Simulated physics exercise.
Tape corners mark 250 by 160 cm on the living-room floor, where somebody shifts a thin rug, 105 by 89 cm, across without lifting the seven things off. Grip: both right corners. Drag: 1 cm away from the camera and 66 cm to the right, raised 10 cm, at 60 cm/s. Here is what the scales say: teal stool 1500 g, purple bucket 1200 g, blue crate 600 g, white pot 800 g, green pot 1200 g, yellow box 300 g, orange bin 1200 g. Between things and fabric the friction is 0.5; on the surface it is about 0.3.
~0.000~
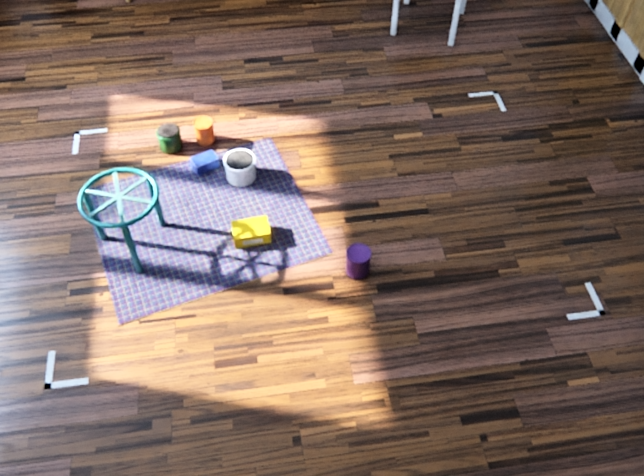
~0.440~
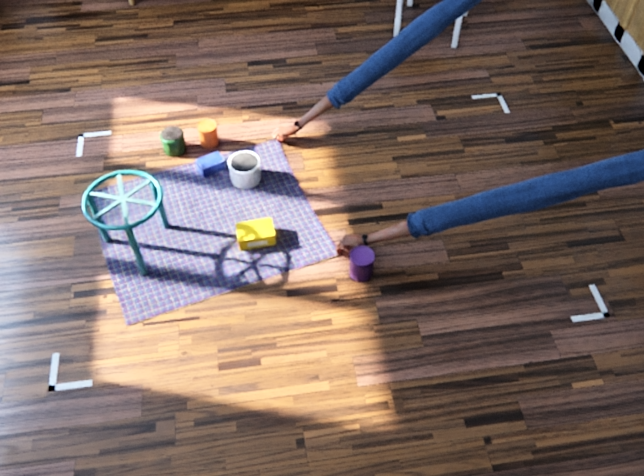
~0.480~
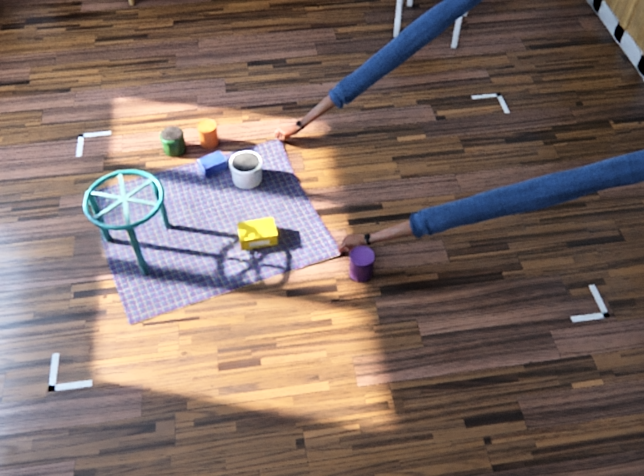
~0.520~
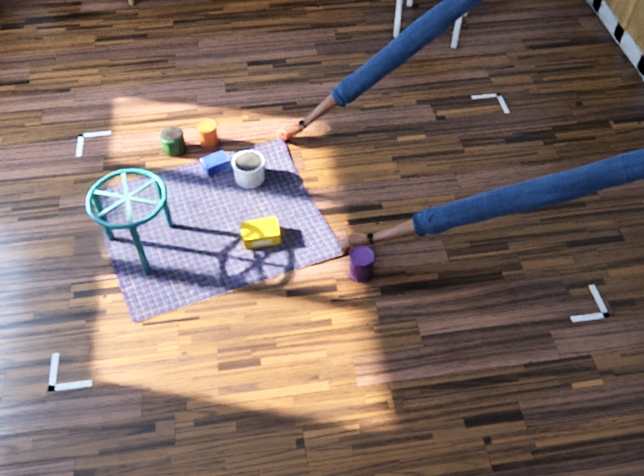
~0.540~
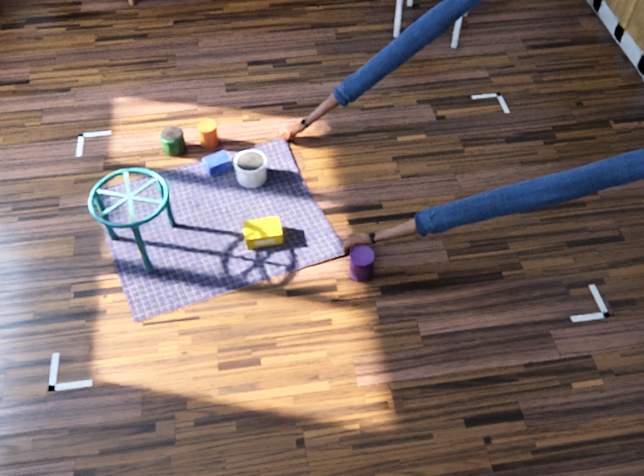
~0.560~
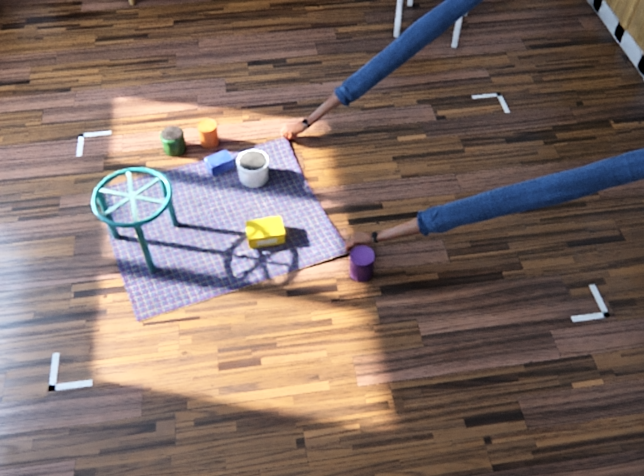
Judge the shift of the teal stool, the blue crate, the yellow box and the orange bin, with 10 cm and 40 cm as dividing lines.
My prediction: Teal stool: Big shift; blue crate: Big shift; yellow box: Big shift; orange bin: Small shift.
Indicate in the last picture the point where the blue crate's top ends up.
Roughly (337, 144).
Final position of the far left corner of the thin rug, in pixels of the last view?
Look around (220, 173) in the last picture - that's where it comes to rest.
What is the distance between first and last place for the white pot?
The white pot ends up 70 cm from where it started.
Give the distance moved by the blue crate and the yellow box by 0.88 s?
So the blue crate sits 25 cm from its start, while the yellow box sits 25 cm from its own.
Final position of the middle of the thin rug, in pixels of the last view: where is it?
The midpoint is close to pixel (341, 204).
After 0.9 s, middle of the thin rug at (255, 216); blue crate 25 cm off its start, yellow box 25 cm off its start, teal stool 24 cm off its start.
After 1.2 s, middle of the thin rug at (293, 211); blue crate 45 cm off its start, yellow box 44 cm off its start, teal stool 44 cm off its start.
After 1.5 s, middle of the thin rug at (328, 206); blue crate 64 cm off its start at (325, 146), yellow box 63 cm off its start at (379, 212), teal stool 62 cm off its start at (258, 178).
After 1.8 s, middle of the thin rug at (341, 204); blue crate 71 cm off its start, yellow box 70 cm off its start, teal stool 69 cm off its start.
After 2.4 s, middle of the thin rug at (341, 204); blue crate 71 cm off its start at (337, 144), yellow box 70 cm off its start at (392, 210), teal stool 69 cm off its start at (274, 176), orange bin 0 cm off its start at (207, 125).
